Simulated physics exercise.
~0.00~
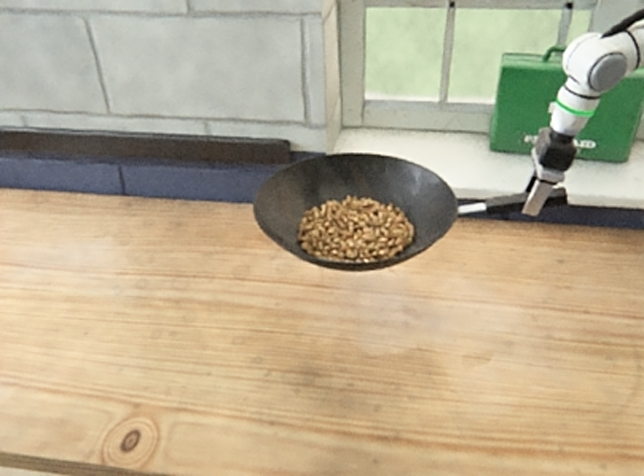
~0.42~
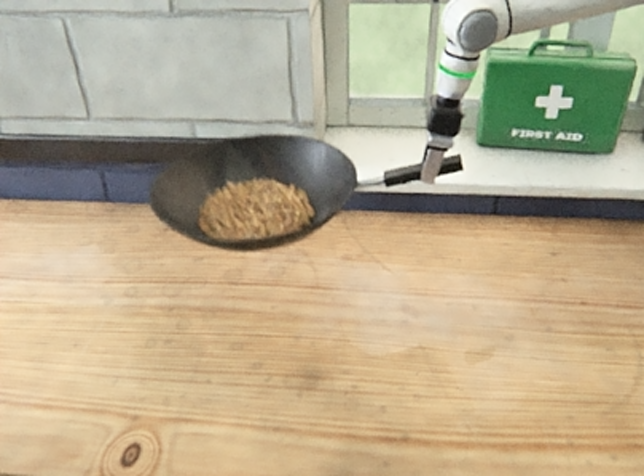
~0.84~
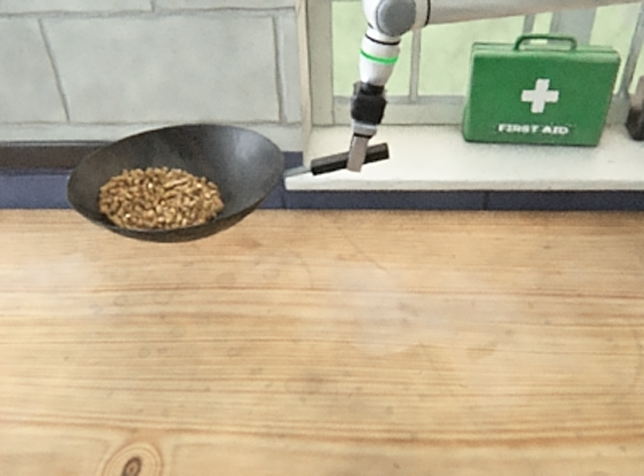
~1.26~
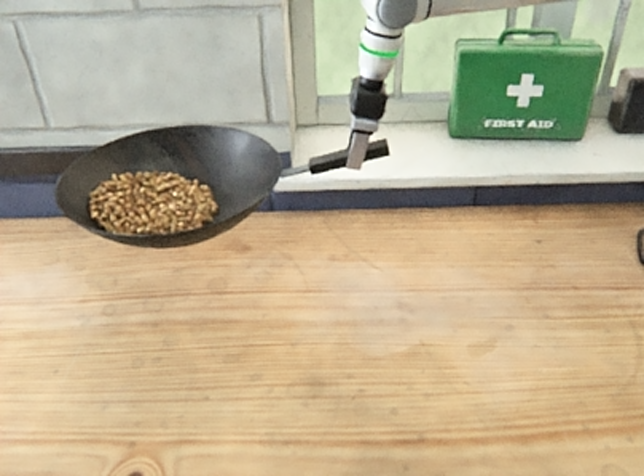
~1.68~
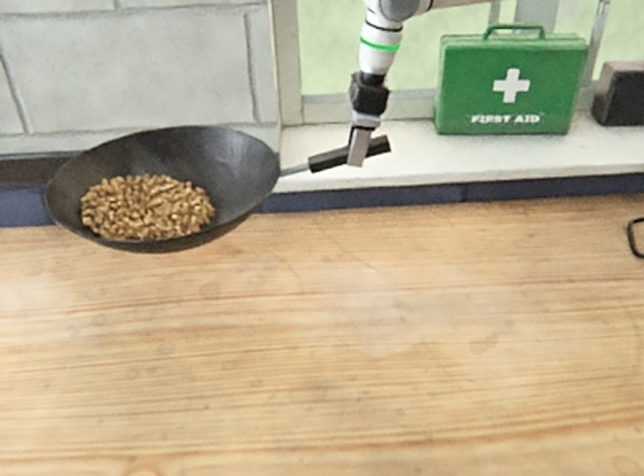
In this clip, a robot arm holds a dark wok filled with dried beans above a wooden table and carries it to the left as the view drifts, then slows almost to a stop, with the wok upright and the beans still heaped inside.
